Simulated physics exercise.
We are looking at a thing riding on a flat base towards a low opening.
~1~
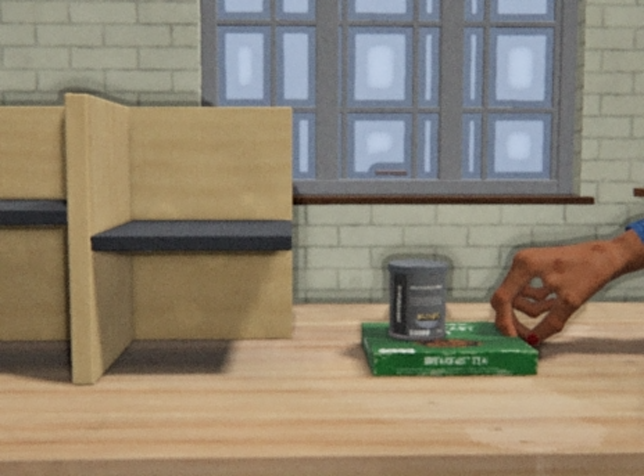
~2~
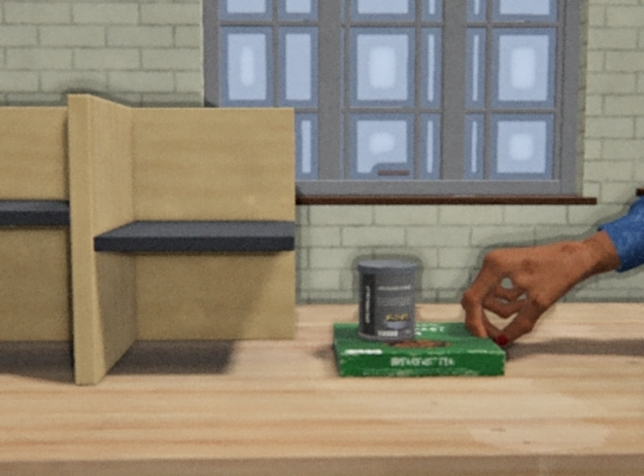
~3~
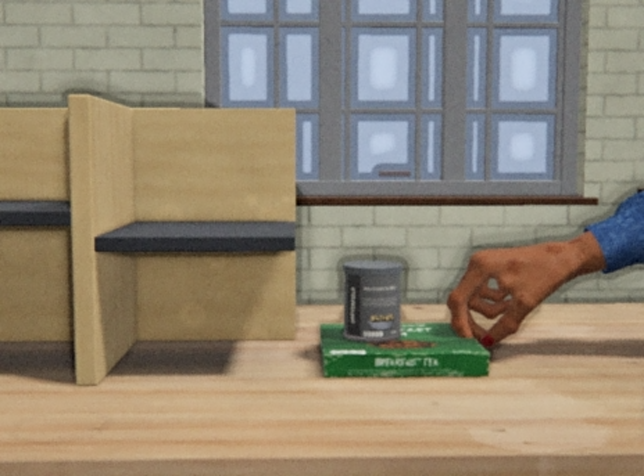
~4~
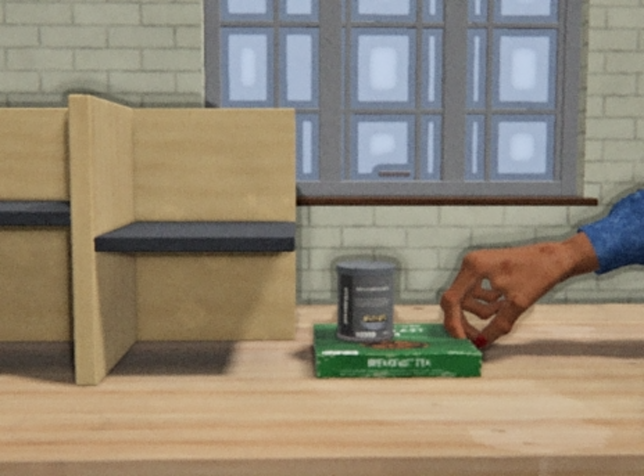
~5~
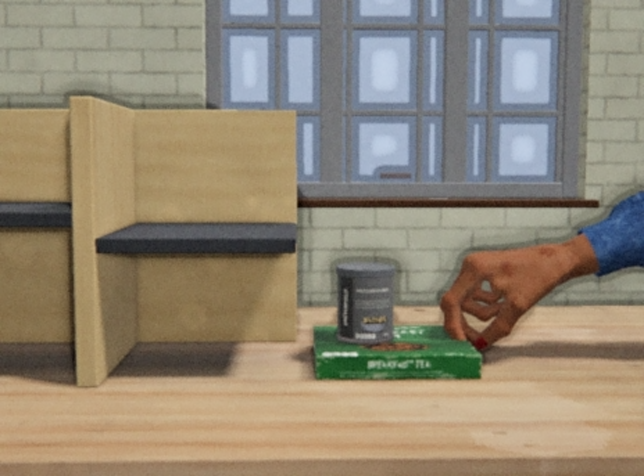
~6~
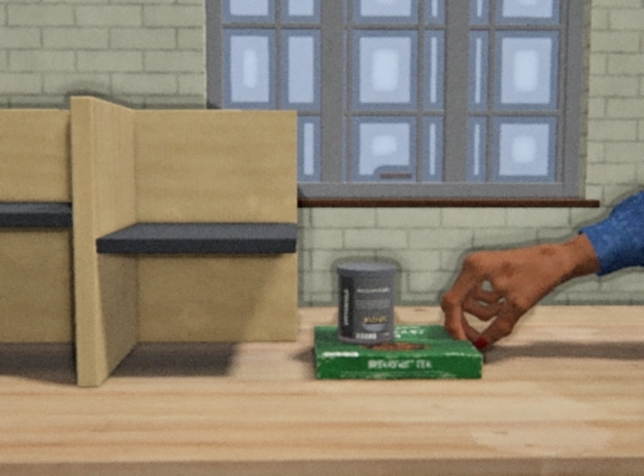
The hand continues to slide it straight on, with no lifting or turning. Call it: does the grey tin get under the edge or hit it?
It gets under.
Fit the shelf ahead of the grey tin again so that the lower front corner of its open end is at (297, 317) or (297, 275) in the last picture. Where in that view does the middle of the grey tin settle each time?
About (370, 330) and (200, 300).
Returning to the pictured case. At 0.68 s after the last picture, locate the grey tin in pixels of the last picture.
Predicted centre: Roughly (324, 303).
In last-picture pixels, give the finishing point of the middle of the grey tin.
It ends up close to (196, 303).
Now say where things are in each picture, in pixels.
In the first frame, hand sliding it forward; grey tin (417, 299); green packet (442, 347).
In the second frame, hand sliding it forward; grey tin (387, 300); shelf (107, 233).
In the third frame, hand sliding it forward; grey tin (372, 300); green packet (398, 348).
In the fourth frame, hand sliding it forward; grey tin (365, 301); shelf (108, 233).
In the fifth frame, hand sliding it forward; grey tin (365, 302); green packet (390, 350).
In the sixth frame, hand sliding it forward; grey tin (366, 302); shelf (110, 235).
Then, 0.68 s after the last picture, grey tin riding along near (324, 303).
Then, 1.22 s after the last picture, grey tin riding along near (272, 304).
Then, 1.68 s after the last picture, grey tin riding along near (227, 304).
At rest, the grey tin clears the shelf, near (196, 304).
